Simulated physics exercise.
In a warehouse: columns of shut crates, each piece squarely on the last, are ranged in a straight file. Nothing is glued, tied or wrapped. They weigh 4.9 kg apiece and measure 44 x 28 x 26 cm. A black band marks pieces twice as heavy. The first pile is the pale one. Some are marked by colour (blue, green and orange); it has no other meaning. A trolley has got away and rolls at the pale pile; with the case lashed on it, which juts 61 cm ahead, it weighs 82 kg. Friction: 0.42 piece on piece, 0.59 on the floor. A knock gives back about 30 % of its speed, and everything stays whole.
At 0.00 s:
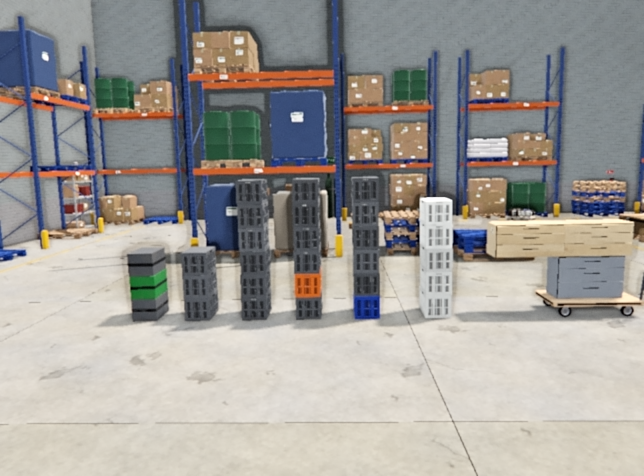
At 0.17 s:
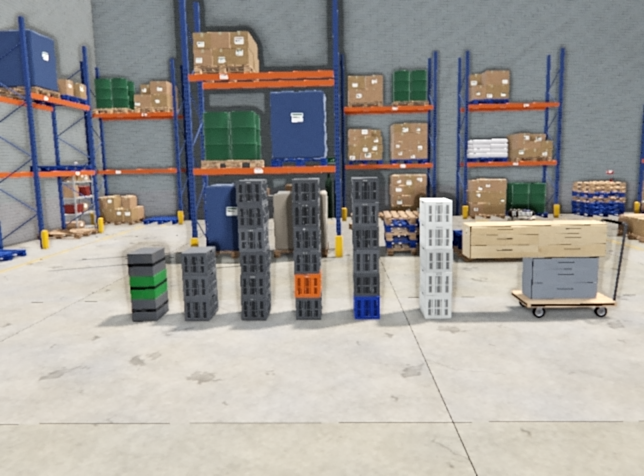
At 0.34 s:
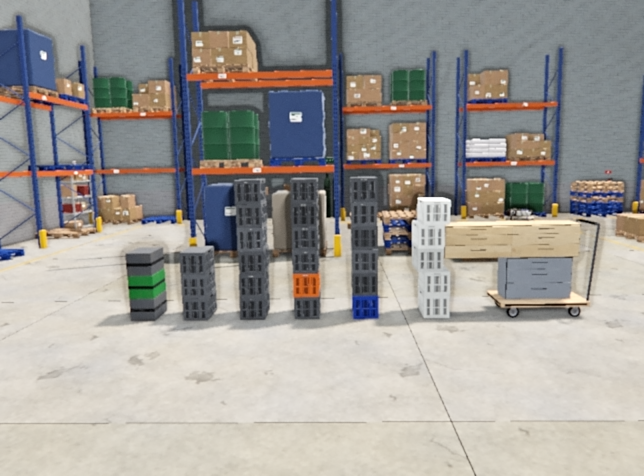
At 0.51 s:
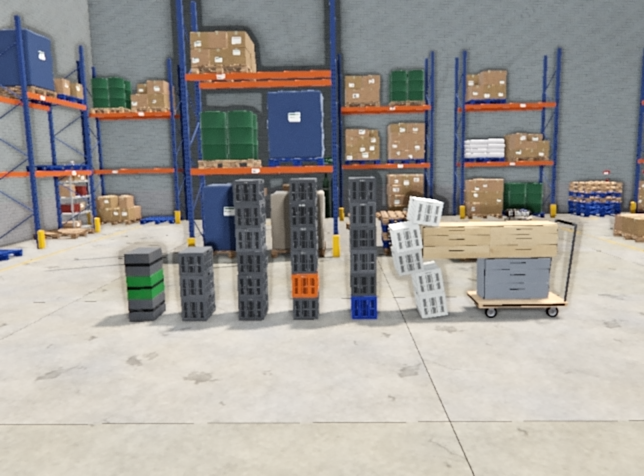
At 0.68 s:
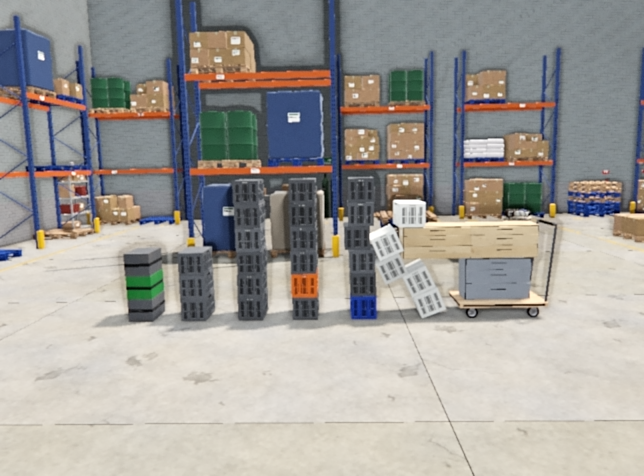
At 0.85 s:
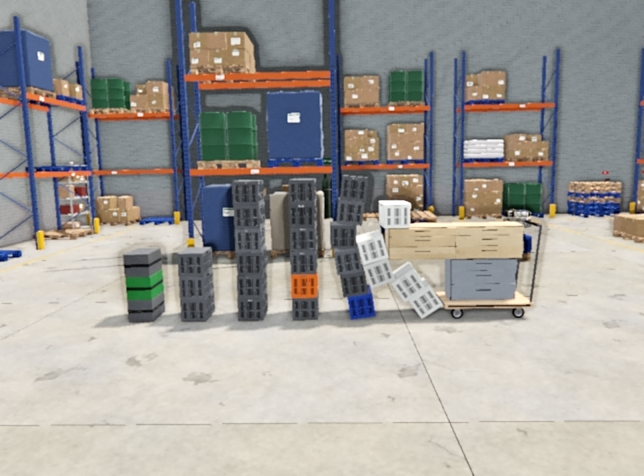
A flat trolley carrying a grey cabinet and a long pale wooden case rolls leftward across a warehouse floor, seen from the front by a nearly still camera. Dark crate stacks, with green, orange and blue pieces among them, stand left of a white stack, before blue-and-orange racking. The case pushes into the white crates, which lean and skew left against the blue-based stack, and that leans too.
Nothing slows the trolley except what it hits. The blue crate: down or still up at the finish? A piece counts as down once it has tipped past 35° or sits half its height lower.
It stays up.
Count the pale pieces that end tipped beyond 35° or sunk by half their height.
4 pale pieces.
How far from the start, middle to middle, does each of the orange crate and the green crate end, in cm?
Orange 40, green 70.
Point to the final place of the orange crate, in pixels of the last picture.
Around (270, 294).
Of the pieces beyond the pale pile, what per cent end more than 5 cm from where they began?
100 per cent.
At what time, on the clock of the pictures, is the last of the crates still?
Around 4.5 s.
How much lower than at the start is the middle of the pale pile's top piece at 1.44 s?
Roughly 0 cm.
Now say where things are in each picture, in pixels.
In the first picture (we follow the side turned to the camera), load (502, 235) 48 cm short; blue crate (367, 308); green crate (142, 288); orange crate (307, 286); no other piece has moved.
The second picture shows load (476, 235) 20 cm short; blue crate (367, 308).
The third picture shows load (450, 236) 6 cm in; blue crate (366, 308).
The fourth picture shows load (428, 236) 29 cm in, top of the pale pile leaning 9°; blue crate (364, 308); no other piece has moved.
The fifth picture shows load (409, 236) 49 cm in; blue crate (364, 308); one has shifted.
The sixth picture shows load (394, 237) 65 cm in; blue crate (362, 307) tipped 8°; orange crate (304, 286); green crate (138, 289); 6 stirred so far.
Around 1.44 s, 4 of the pale pile down; none of the 24 other crates down, 12 disturbed; blue crate tipped 18°; orange crate tipped 8°.
Around 2.34 s, 4 of the pale pile down; 11 of the 24 other crates down; blue crate displaced 54 mm; orange crate tipped 36°.
Around 3.26 s, 4 of the pale pile down; 20 of the 24 other crates down; blue crate displaced 53 mm; orange crate tipped 48°, 13 cm lower.
Finally (4.7 s), 4 of the pale pile down; 20 of the 24 other crates down; blue crate displaced 53 mm; green crate on its side; orange crate tipped 48°, 14 cm lower. Seen by the last camera, middles, blue crate near (358, 303), green crate near (94, 306).
